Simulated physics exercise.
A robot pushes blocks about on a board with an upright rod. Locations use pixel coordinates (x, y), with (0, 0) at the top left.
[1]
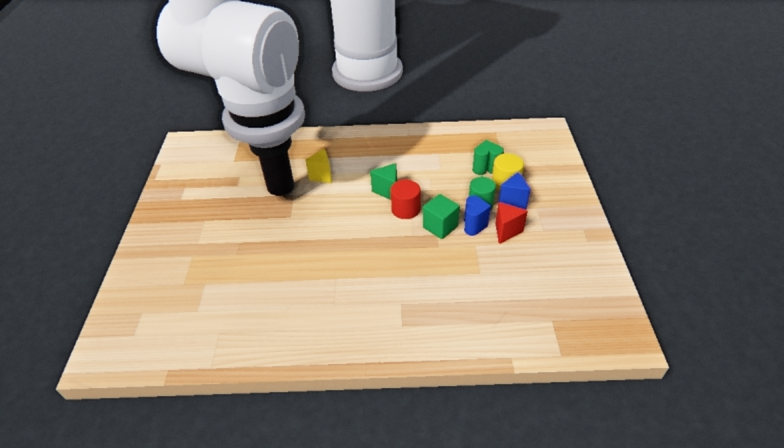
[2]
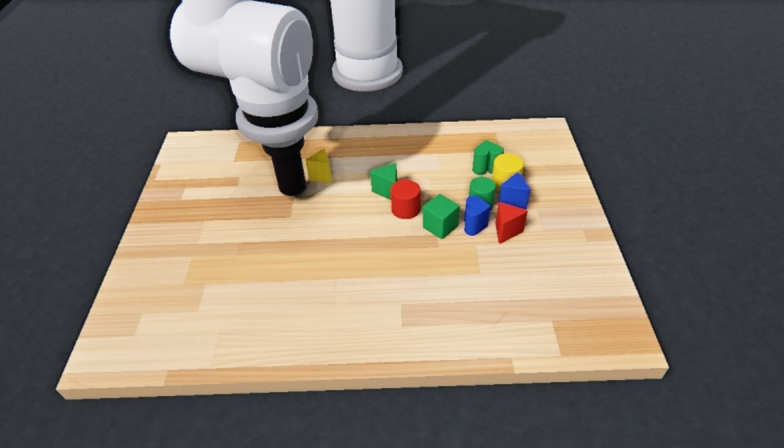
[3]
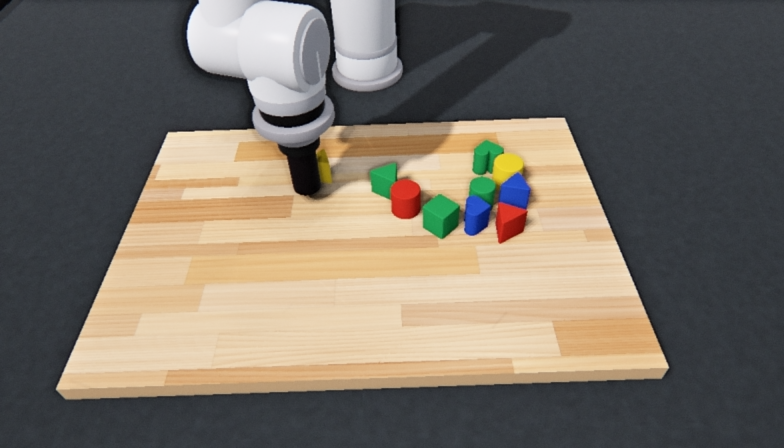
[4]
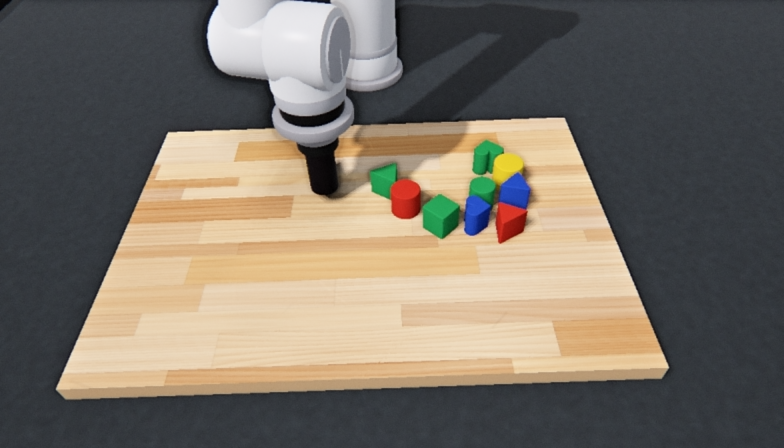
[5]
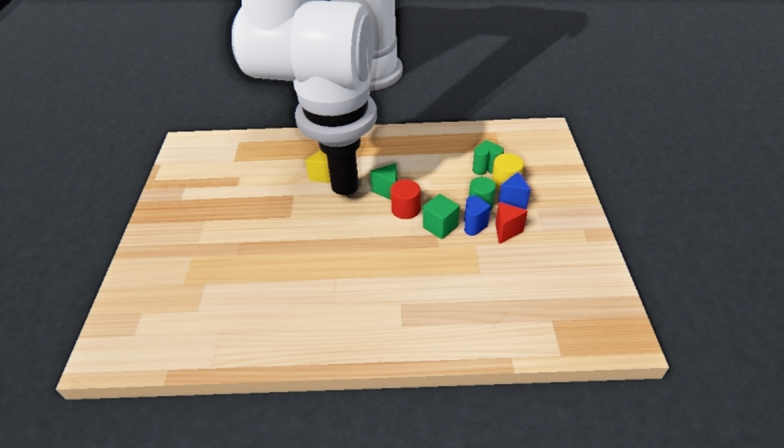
On a wooden board, a robot arm moves its black rod right, passing before a yellow block.
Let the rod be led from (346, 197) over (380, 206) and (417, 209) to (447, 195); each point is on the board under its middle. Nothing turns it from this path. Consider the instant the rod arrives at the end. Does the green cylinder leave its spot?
Yes - that is the case.
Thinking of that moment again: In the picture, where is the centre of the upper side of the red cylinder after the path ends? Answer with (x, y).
I predict (471, 187).
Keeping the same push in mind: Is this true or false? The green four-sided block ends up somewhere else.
My answer: True.
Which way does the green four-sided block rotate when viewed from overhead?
From above, it turns clockwise.
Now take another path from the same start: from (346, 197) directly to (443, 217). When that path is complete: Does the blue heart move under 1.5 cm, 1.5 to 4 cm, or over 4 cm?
Offset: 1.5 to 4 cm.
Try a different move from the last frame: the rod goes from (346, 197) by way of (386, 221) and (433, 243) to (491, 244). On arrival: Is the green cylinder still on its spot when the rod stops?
Yes, that is what happens.
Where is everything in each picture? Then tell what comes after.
Lower end of the rod at (281, 187), tops of blocks, green triangular piece at (387, 171), red cylinder at (405, 188), green four-sided block at (441, 205), green cylinder at (483, 184), in the first picture.
Rod at (293, 187), blocks as before, in the second picture.
Rod at (307, 187), blocks as before, in the third picture.
Rod at (325, 187), blocks as before, in the fourth picture.
Rod at (345, 186), green triangular piece at (387, 171), red cylinder at (405, 188), green four-sided block at (441, 205), green cylinder at (483, 184), in the fifth picture.
On the path given first. One third of the way, rod at (380, 195); green triangular piece at (389, 170); red cylinder at (409, 189).
Two thirds of the way, rod at (418, 198); green triangular piece at (390, 170); red cylinder at (447, 191); green four-sided block at (453, 211), turned 35° clockwise.
At the end, rod at (447, 184); green triangular piece at (390, 170); red cylinder at (471, 187); green four-sided block at (454, 211), turned 35° clockwise; green cylinder at (499, 185).
